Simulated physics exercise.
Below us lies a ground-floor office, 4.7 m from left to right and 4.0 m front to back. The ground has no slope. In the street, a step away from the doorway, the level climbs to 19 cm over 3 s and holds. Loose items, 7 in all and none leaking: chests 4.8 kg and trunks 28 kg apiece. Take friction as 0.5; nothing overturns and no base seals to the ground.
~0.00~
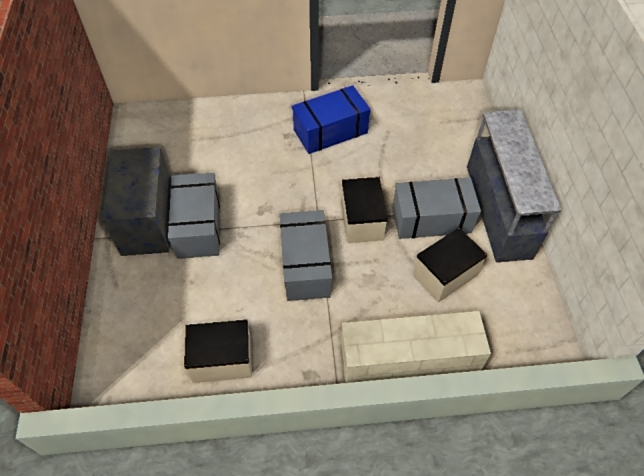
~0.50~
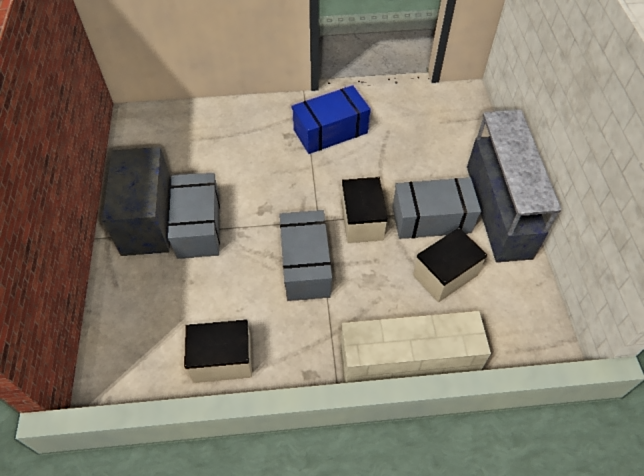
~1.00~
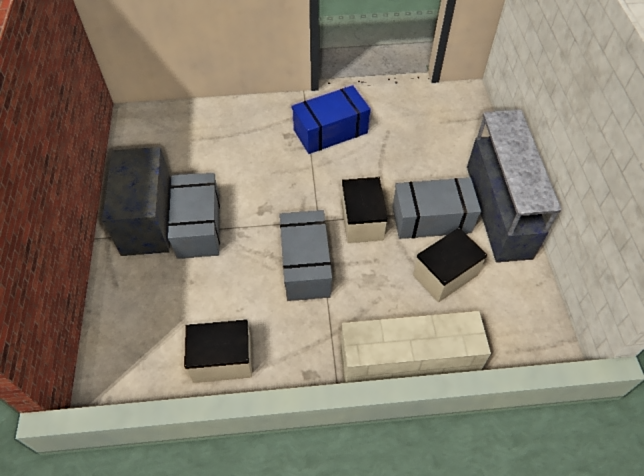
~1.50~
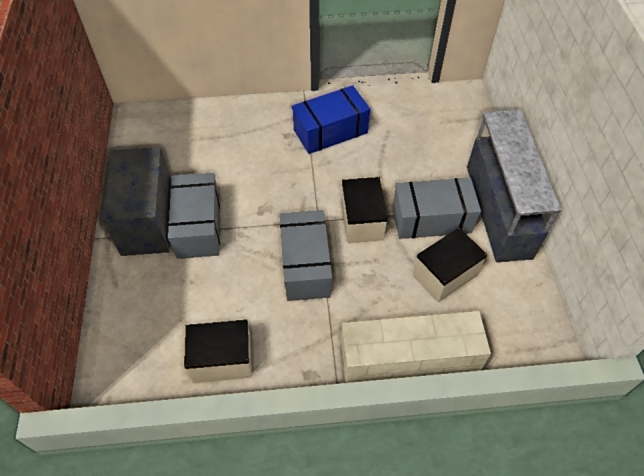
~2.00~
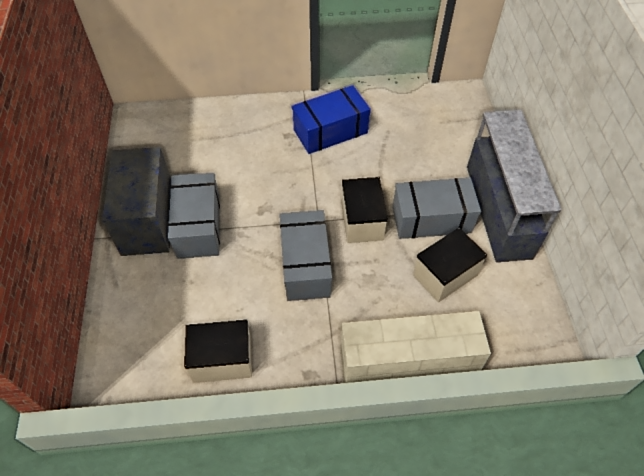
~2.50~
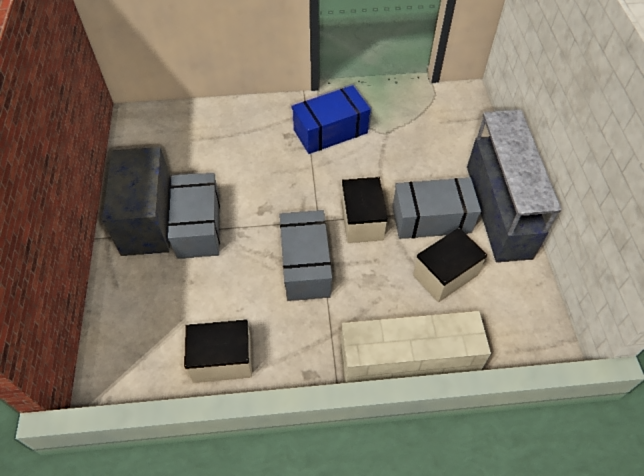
In a ground-floor office seen from above, greenish water spread across the street outside, then crept in through the doorway toward the blue trunk, while the chests and trunks stayed where they were.
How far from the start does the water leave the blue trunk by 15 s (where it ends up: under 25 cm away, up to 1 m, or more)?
The blue trunk travels far.
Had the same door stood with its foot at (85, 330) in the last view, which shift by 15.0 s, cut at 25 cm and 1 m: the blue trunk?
In that case the blue trunk travels far.
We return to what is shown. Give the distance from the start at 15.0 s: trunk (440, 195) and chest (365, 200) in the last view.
In that order: 150 cm, 300 cm.
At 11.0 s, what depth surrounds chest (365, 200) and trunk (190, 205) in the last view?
About 8 and 7 cm.
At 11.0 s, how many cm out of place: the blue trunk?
About 150 cm.
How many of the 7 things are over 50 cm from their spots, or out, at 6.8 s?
I count 3.
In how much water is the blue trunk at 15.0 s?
About 13 cm.
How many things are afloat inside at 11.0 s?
At that moment 5.
After 3.5 s the blue trunk is near (331, 108), 0.0 m from its start, aground; 0 afloat.
After 6.8 s the blue trunk is near (300, 176), 1.1 m from its start, aground; 2 afloat.
After 11.0 s the blue trunk is near (249, 214), 1.7 m from its start, afloat; 5 afloat.
After 15.0 s the blue trunk is near (216, 237), 2.2 m from its start, afloat; 7 afloat.
